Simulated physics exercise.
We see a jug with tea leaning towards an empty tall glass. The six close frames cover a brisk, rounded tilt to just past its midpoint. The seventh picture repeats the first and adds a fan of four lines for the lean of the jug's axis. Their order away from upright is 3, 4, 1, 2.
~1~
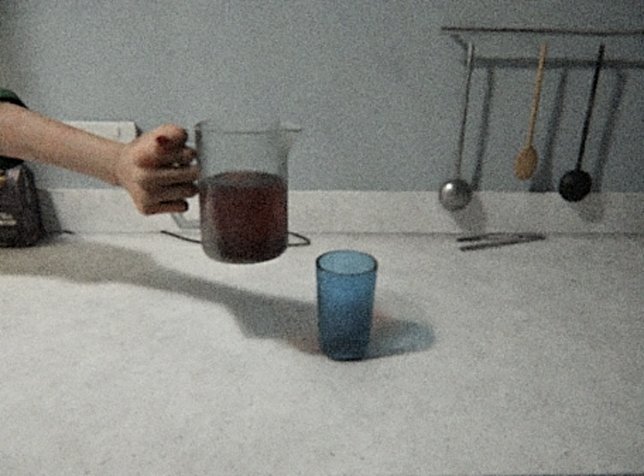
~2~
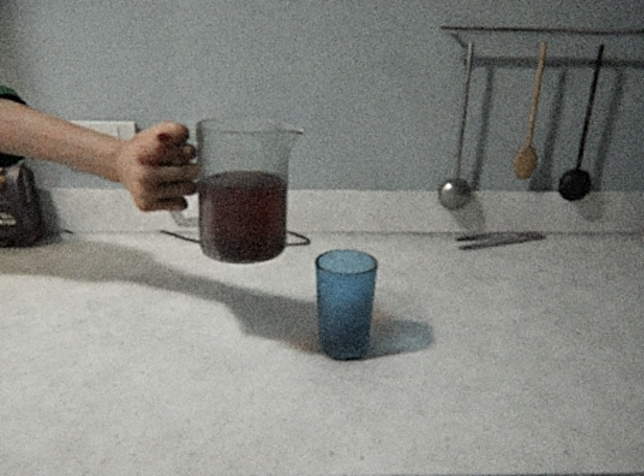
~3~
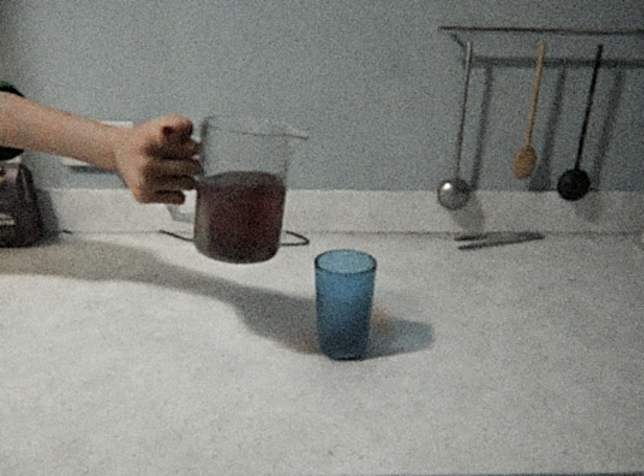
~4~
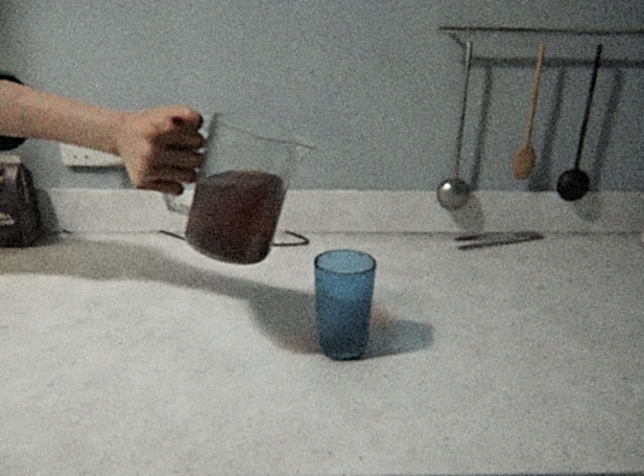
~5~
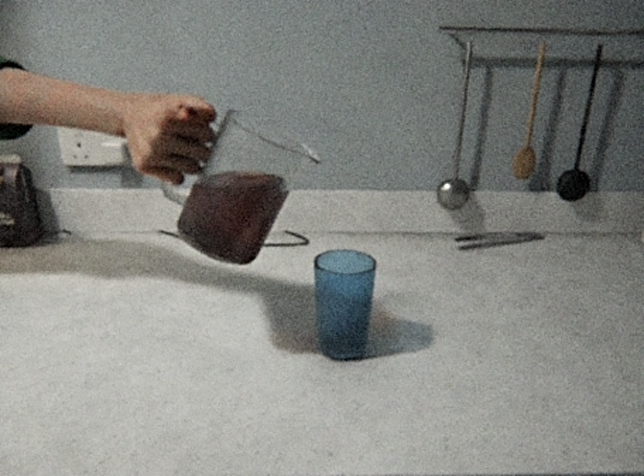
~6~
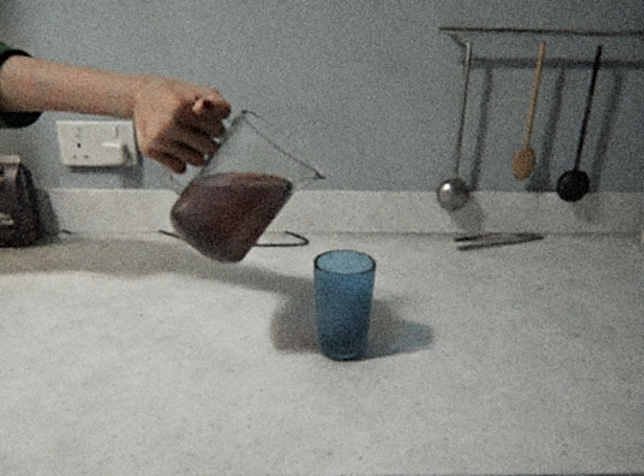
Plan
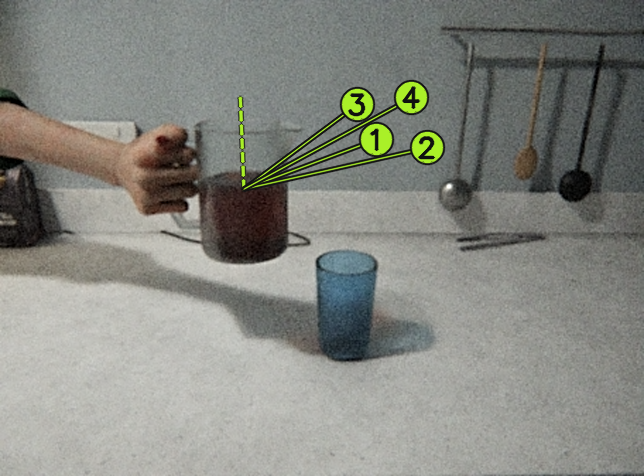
On a pale kitchen counter, a hand held a clear jug of dark tea upright beside an empty blue glass, then steadily tilted it to the right, with no tea leaving the jug.
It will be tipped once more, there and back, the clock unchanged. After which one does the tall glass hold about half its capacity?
The best mark is 1.
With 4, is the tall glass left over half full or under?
Under half.
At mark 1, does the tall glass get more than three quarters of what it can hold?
No.
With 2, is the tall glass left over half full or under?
Over.
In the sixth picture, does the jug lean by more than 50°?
No, it does not.
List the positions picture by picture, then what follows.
The first frame shows upright, lip at (301, 129); rim of the tall glass round (347, 261); nothing has left yet.
The second frame shows upright, lip at (303, 130); nothing has left yet.
The third frame shows tipped about 7°, lip at (308, 136); nothing has left yet.
The fourth frame shows tipped about 16°, lip at (314, 147); nothing has left yet.
The fifth frame shows tipped about 26°, lip at (321, 161); nothing has left yet.
The sixth frame shows tipped about 37°, lip at (324, 176); nothing has left yet.
In lime, 1 at (360, 145); 2 at (411, 151); 3 at (344, 114); 4 at (397, 105).
If 1 is chosen, the tall glass ends with about 48 % of what it can hold.
If 2 is chosen, the tall glass ends with about 75 % of what it can hold.
If 3 is chosen, the tall glass ends with about 7 % of what it can hold.
If 4 is chosen, the tall glass ends with about 23 % of what it can hold.
